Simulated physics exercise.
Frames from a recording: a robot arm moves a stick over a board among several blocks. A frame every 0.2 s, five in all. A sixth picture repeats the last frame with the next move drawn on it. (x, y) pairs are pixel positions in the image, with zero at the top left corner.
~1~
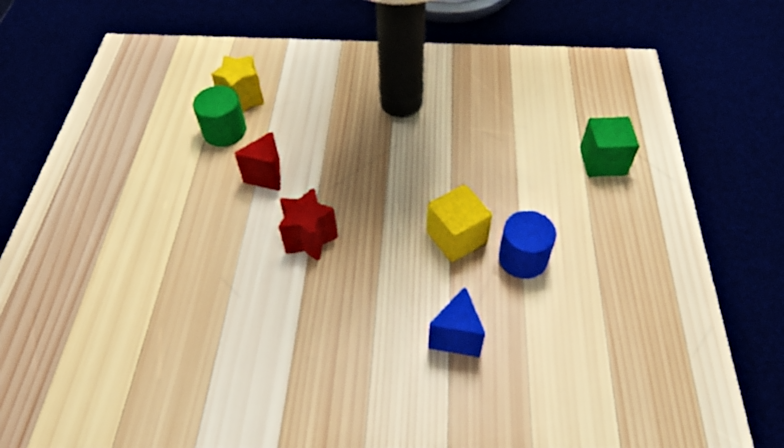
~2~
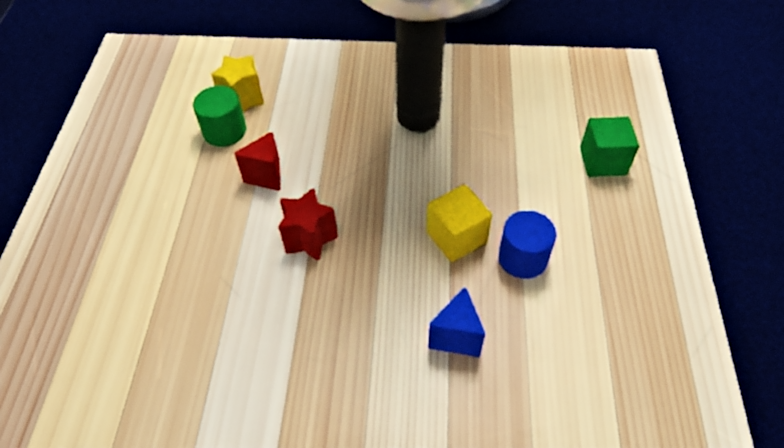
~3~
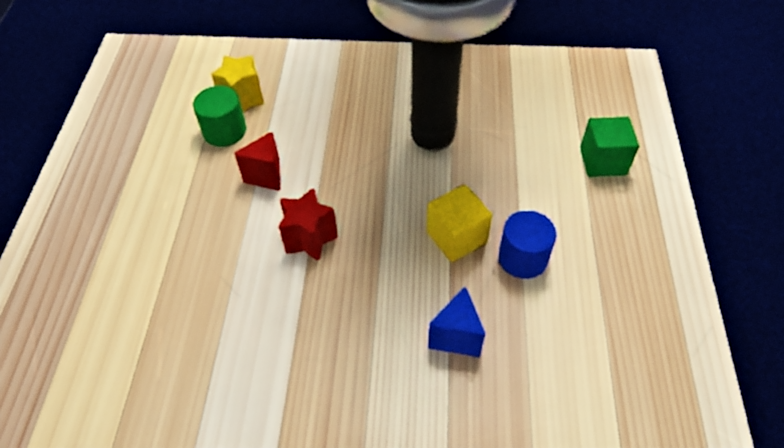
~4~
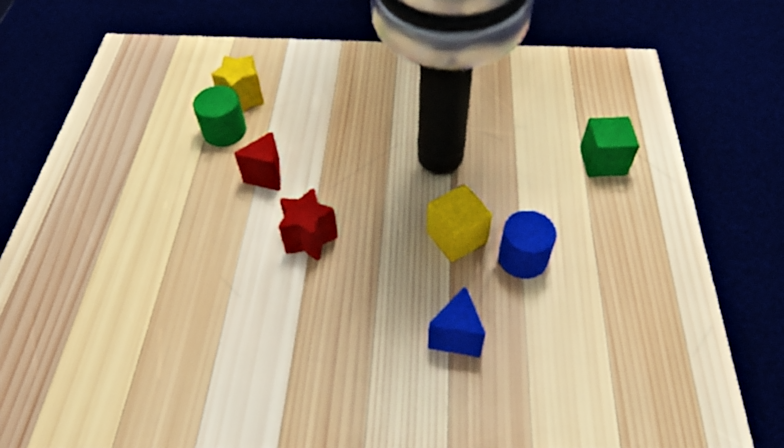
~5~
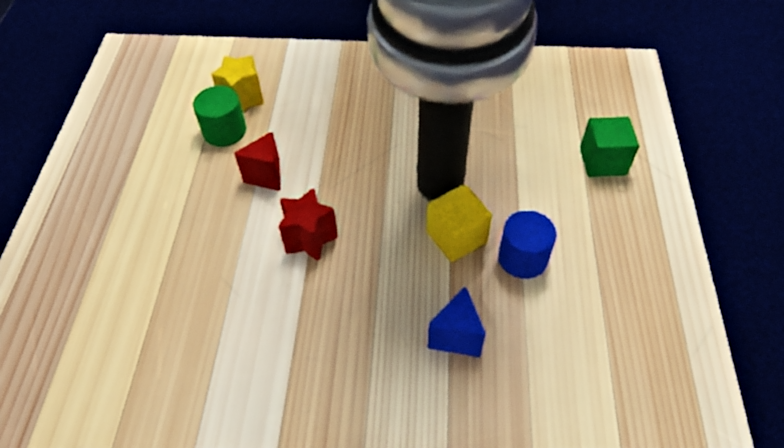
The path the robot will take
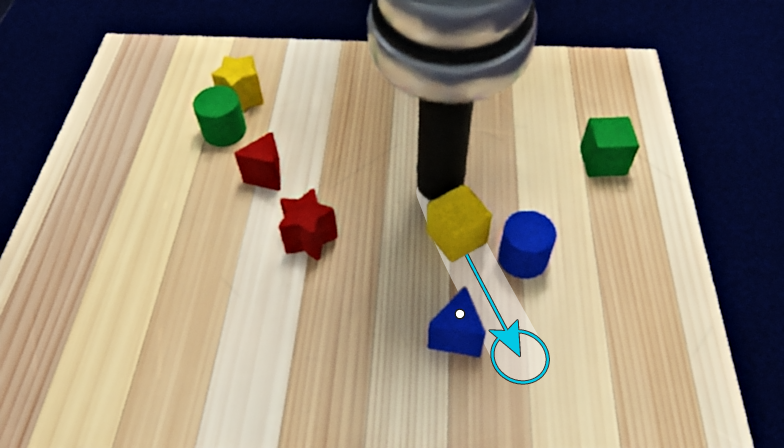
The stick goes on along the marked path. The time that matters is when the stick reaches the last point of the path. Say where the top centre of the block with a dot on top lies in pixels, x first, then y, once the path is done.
The middle of its upper face should be somewhere near (438, 388).
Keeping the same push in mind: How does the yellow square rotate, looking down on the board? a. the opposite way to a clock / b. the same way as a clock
(b)
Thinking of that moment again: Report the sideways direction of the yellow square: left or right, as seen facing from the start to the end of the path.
The shift is to the right of that direction.
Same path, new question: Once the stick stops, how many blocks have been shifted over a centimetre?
It should be two.
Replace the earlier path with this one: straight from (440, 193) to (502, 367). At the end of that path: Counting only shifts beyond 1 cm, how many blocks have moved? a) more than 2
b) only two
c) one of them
b
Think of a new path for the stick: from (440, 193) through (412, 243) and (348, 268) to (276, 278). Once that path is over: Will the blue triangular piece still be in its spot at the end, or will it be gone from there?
By then it is still where it was.
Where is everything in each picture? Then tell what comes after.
Lower end of the stick (401, 104), tops of blocks, blue triangular piece (460, 314), yellow square (460, 208), blue disc (531, 230), in the first picture.
Stick (418, 117), blocks as before, in the second picture.
Stick (433, 135), blocks as before, in the third picture.
Stick (441, 158), blocks as before, in the fourth picture.
Stick (440, 185), blue triangular piece (460, 314), yellow square (460, 208), blue disc (531, 230), in the fifth picture.
The drawn path runs from (440, 193) via (474, 269), ending at (520, 356); the dot is on the blue triangular piece.
What follows on the original path. One third of the way, stick (462, 235); yellow square (472, 258), turned 25° clockwise.
Two thirds of the way, stick (490, 290); blue triangular piece (449, 364), turned 25° clockwise; yellow square (488, 320), turned 55° clockwise.
At the end, stick (522, 350); blue triangular piece (438, 388), turned 90° clockwise; yellow square (503, 383), turned 80° clockwise; blue disc not moved.
